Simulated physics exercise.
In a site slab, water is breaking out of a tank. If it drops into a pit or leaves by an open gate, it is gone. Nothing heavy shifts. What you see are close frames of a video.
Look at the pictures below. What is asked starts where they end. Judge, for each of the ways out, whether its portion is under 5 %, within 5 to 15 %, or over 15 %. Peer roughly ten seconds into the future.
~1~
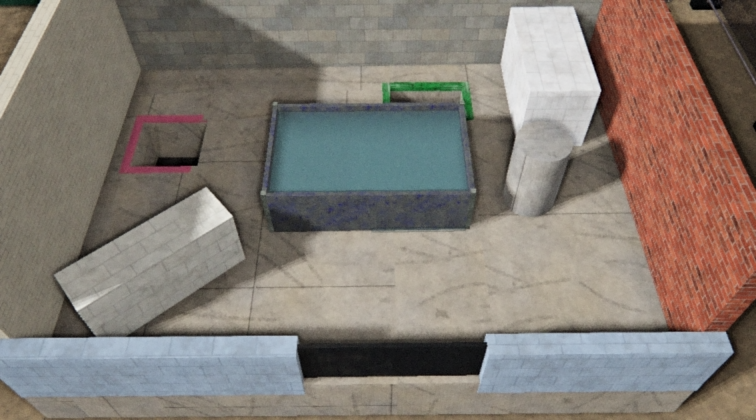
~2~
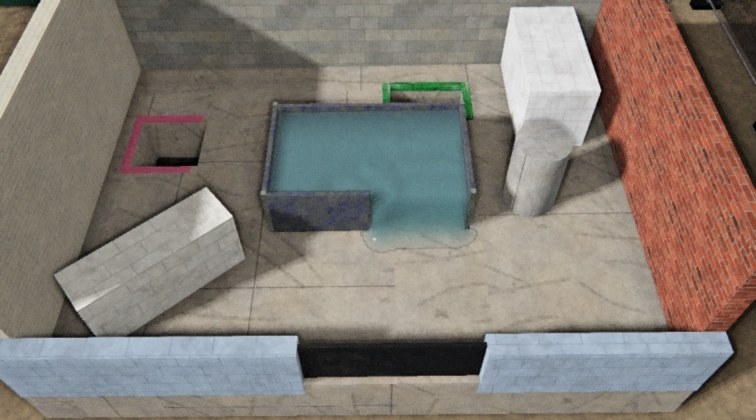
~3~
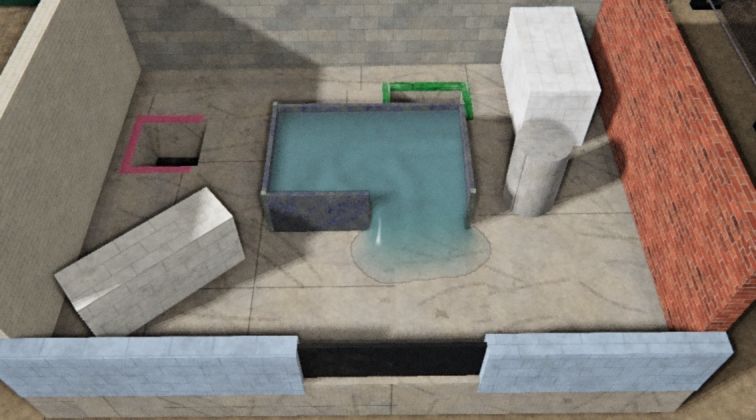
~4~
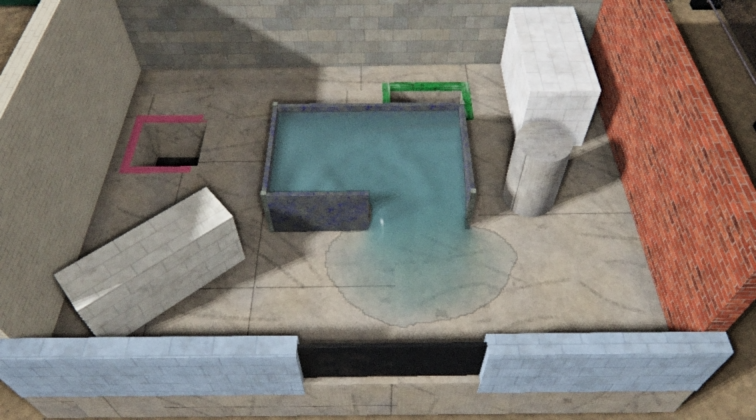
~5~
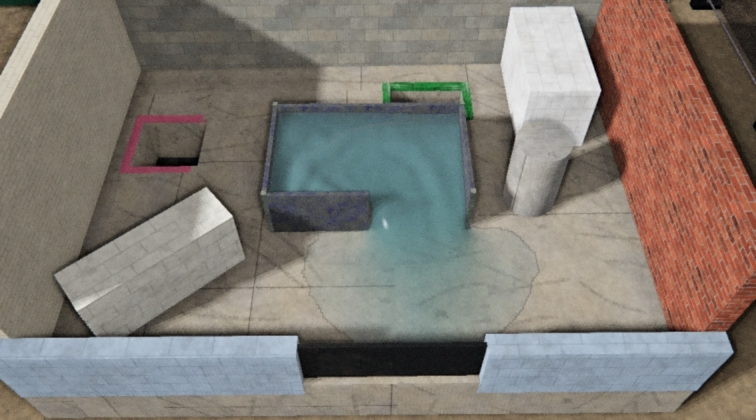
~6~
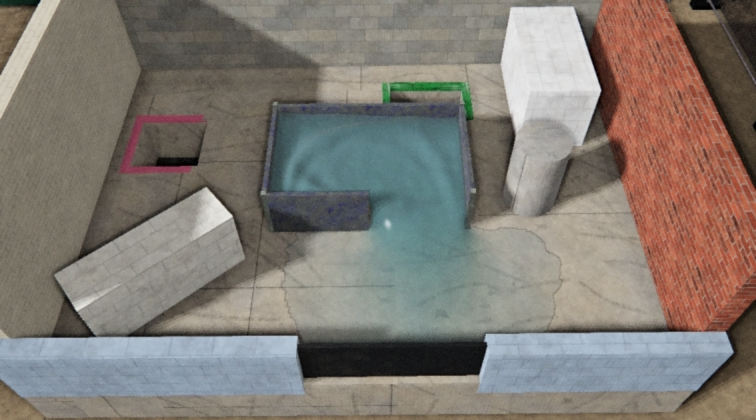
My judgement: The gate's portion is under 5 %; the green pit's portion is under 5 %; the pink pit's portion is within 5 to 15 %.
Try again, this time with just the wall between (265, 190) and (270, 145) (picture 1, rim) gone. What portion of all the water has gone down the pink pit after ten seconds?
Share to the pink pit: 40 in a hundred.
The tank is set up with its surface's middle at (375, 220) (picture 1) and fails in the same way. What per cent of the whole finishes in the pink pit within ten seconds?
The pink pit ends up with 20 per cent.
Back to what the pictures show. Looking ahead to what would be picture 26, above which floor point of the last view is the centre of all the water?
Close to (396, 253), I reckon.
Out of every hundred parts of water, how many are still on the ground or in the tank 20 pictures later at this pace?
That comes to around 100 in a hundred.
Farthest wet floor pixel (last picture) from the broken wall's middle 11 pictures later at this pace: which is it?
Near (43, 368).
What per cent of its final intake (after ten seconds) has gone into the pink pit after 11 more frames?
That comes out to 0 per cent by my count.
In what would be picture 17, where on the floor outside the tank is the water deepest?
Around (666, 360).
A moment on, water covers 20 % of the floor; the gate 0 %, the green pit 0 %, the pink pit 0 %.
Next, water covers 35 % of the floor; the gate 0 %, the green pit 0 %, the pink pit 0 %.
Then, water covers 55 % of the floor; the gate 0 %, the green pit 0 %, the pink pit 0 %.
Later, water covers 75 % of the floor; the gate 0 %, the green pit 0 %, the pink pit 3 %.
In the end, water covers 95 % of the floor; the gate 0 %, the green pit 3 %, the pink pit 9 %.
